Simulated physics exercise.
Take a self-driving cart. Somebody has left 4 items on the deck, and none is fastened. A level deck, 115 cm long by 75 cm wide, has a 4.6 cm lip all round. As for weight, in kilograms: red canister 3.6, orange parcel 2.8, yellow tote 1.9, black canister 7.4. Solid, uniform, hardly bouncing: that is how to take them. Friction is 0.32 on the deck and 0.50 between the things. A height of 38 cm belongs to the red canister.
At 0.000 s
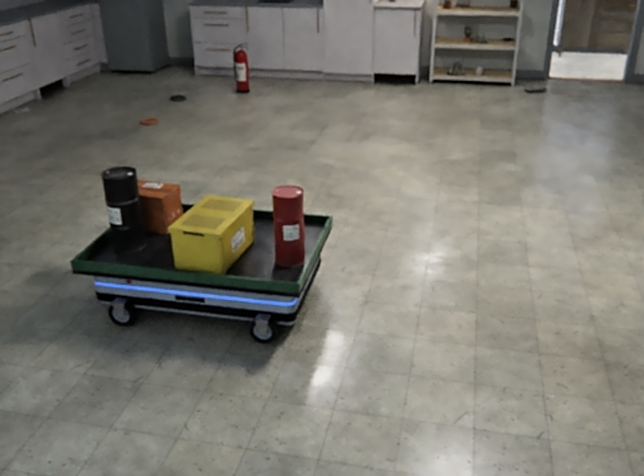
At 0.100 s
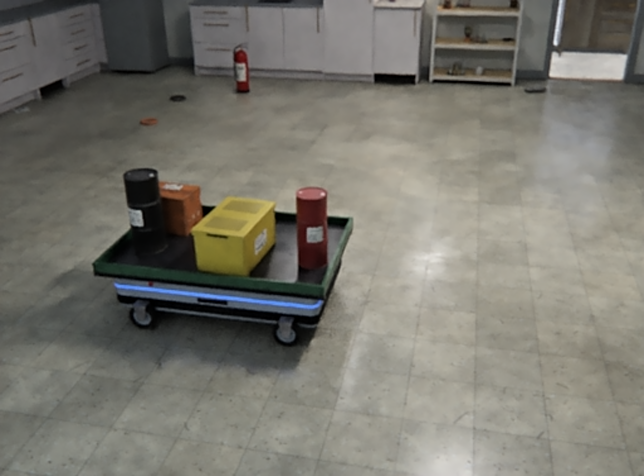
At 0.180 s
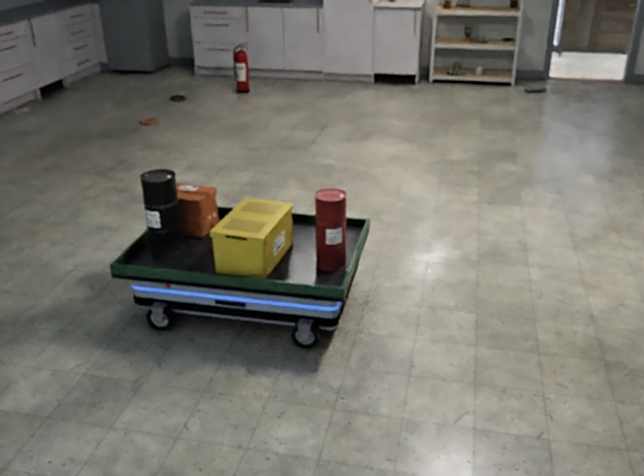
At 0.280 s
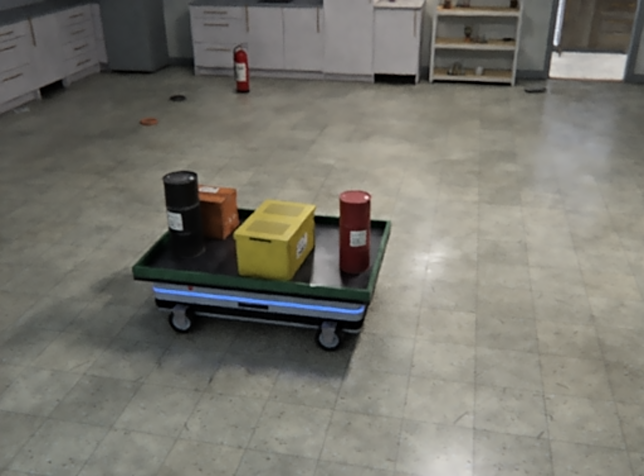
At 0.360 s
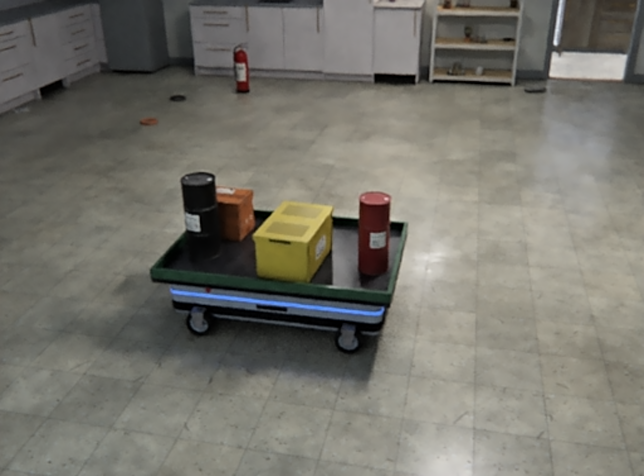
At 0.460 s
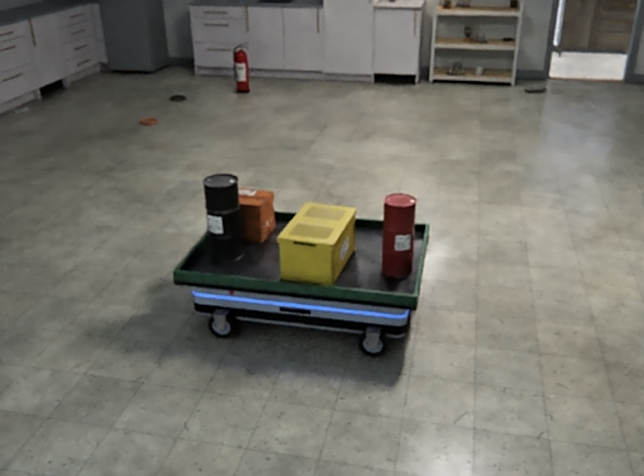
A low wheeled cart carrying a black canister, orange parcel, yellow tote and red canister rolling rightward across a tiled floor.
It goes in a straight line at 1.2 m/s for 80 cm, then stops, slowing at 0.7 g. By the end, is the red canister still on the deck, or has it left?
The red canister is still there.
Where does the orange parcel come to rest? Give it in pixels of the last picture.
It settles somewhere near (328, 221).
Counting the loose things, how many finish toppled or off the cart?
Count: 0.
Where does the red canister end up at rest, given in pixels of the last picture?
It comes to rest near (476, 242).
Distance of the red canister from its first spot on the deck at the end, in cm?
Around 2 centimetres.
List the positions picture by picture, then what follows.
The first picture shows cart 0 cm along; red canister (289, 226); orange parcel (151, 206).
The second picture shows cart 12 cm along; black canister (146, 211); orange parcel (171, 208).
The third picture shows cart 22 cm along; yellow tote (255, 238); black canister (163, 213).
The fourth picture shows cart 34 cm along; orange parcel (207, 211); yellow tote (277, 240).
The fifth picture shows cart 43 cm along; black canister (202, 216); orange parcel (223, 212).
The sixth picture shows cart 55 cm along; red canister (399, 236); yellow tote (319, 244).
After 0.76 s, cart 88 cm along; red canister moved 2 cm near (471, 242); black canister moved 2 cm; orange parcel moved 2 cm.
After 0.86 s, cart 90 cm along, stopped; red canister 7° off upright near (482, 241); black canister moved 7 cm; orange parcel moved 7 cm.
After 1.06 s, cart 90 cm along, stopped; red canister 10° off upright near (484, 241); orange parcel moved 12 cm; yellow tote moved 12 cm.
In the end (2.2 s), not toppled but over 10 cm from the start, orange parcel, yellow tote and black canister; the last one under 10 cm from the start. In the last view, red canister near (476, 242).
